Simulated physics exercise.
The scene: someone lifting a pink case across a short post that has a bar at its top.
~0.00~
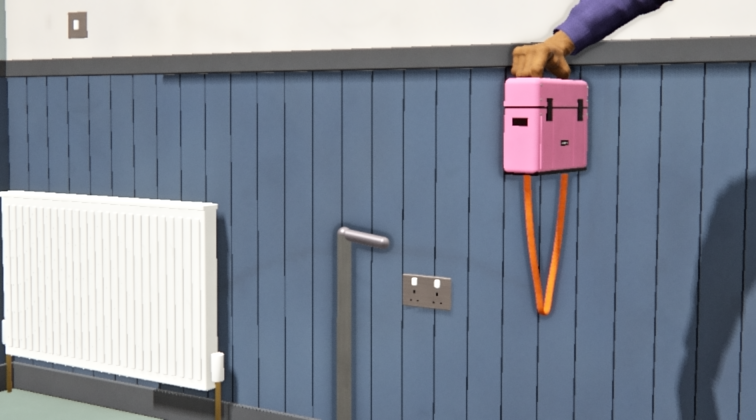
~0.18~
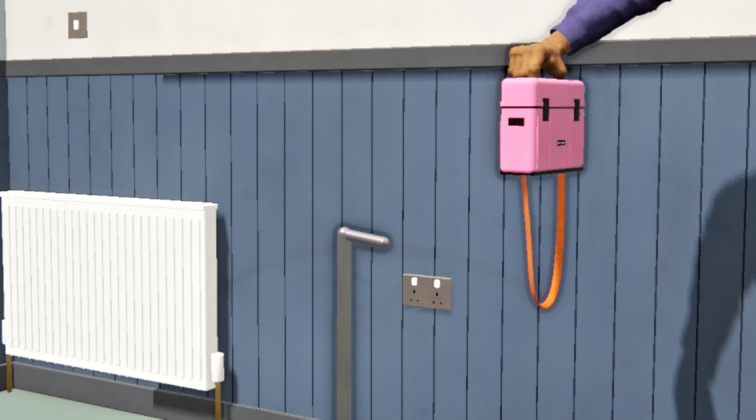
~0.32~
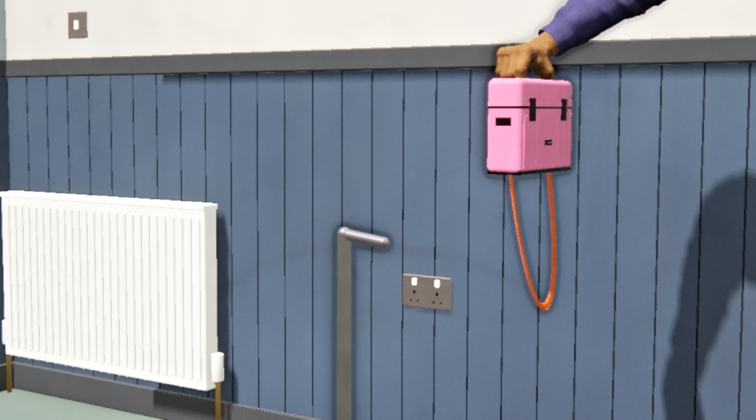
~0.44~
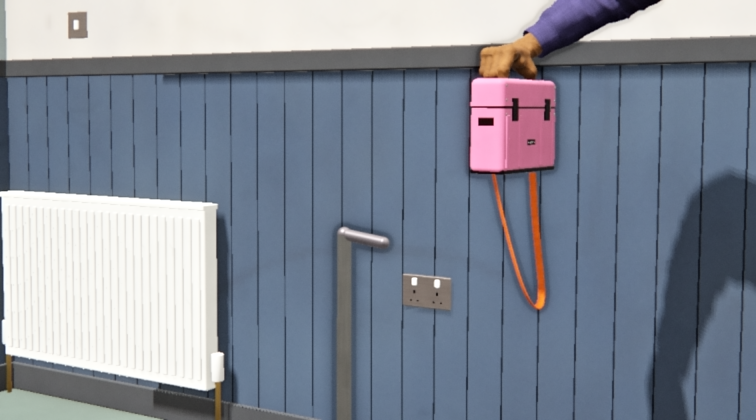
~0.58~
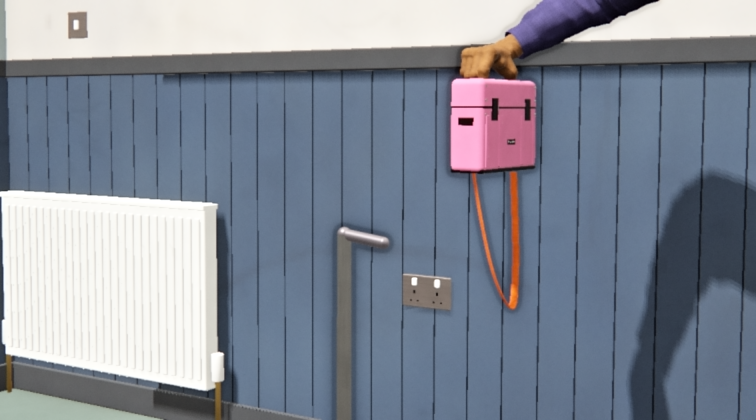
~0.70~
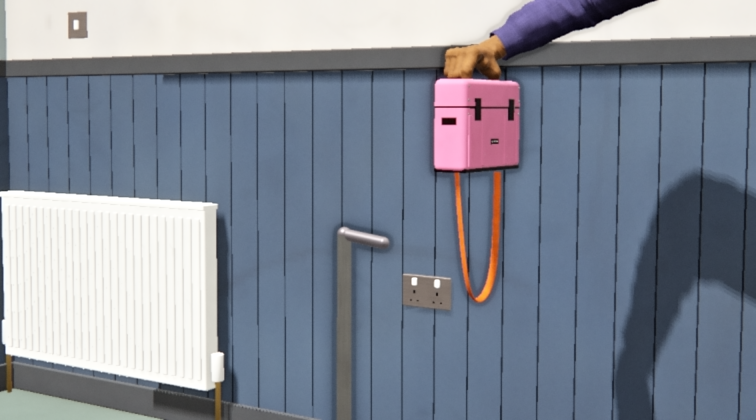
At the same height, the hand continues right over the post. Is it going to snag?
Halts.
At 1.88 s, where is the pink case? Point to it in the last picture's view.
I'd put it at roughly (331, 124) in the last picture's pixels.
By 1.24 s, case nearing the post near (408, 125).
By 1.88 s, case over the post near (331, 124).
When it is over, case past the post near (271, 123); loop tight round the post, hand stopped. The pink case snags on the hook.
